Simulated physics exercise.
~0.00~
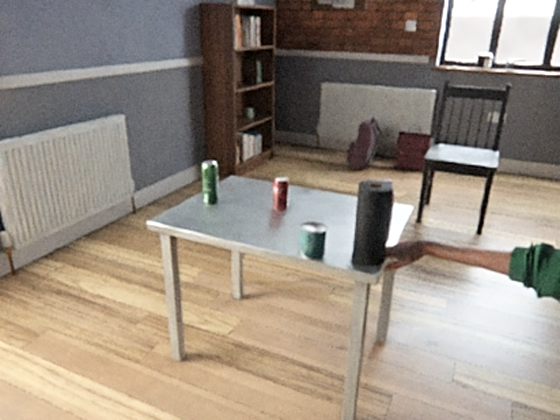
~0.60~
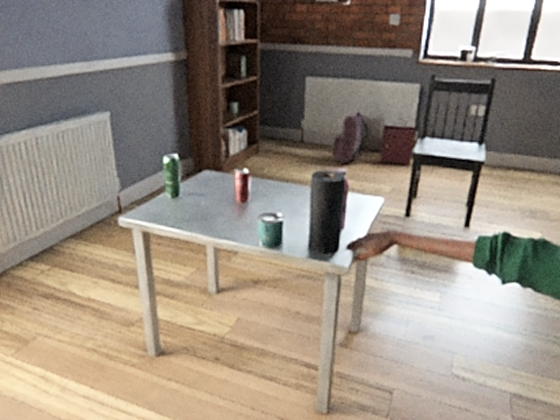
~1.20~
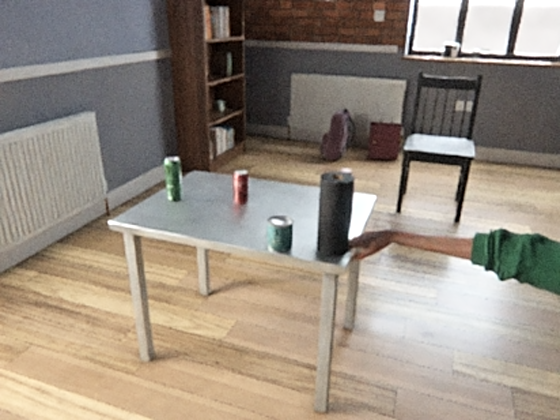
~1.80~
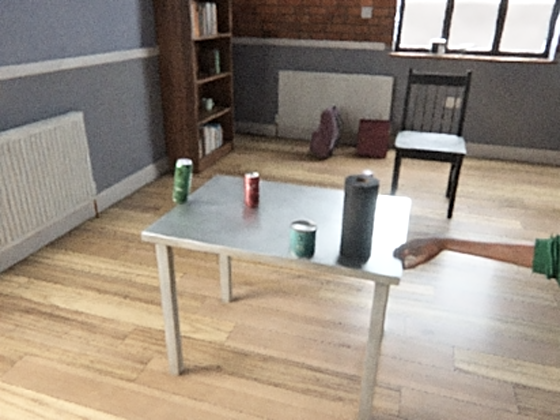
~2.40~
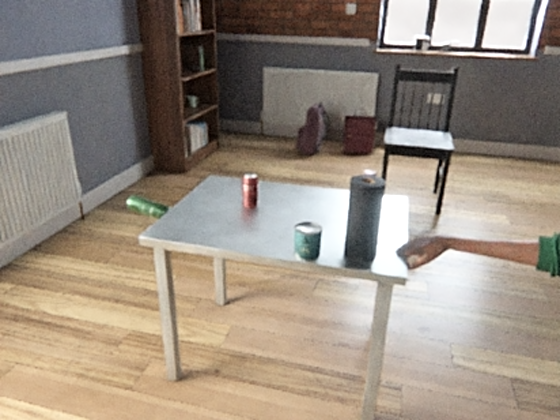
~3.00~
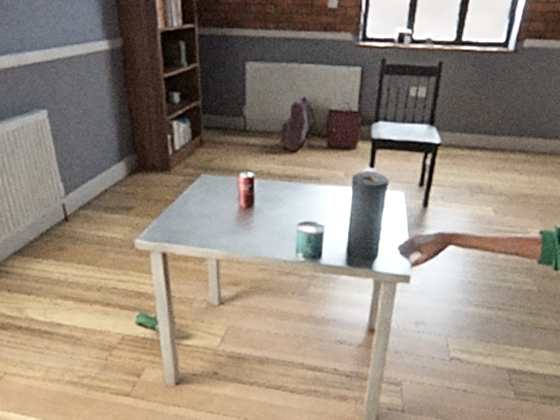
In a room with a wooden floor, grey walls, a bookcase and a black chair by a window, a light table is seen from slightly above, the view drifting a little. On it stand a green can at the left, a red can behind, a turquoise tin near the front and a tall black roll at the right, with a pink bottle mostly hidden behind it. A green-sleeved arm holds the right edge as the table shifts left, then back right. The green can leans, topples off the left side and lies on the floor, while the black roll and the others stay on the table.
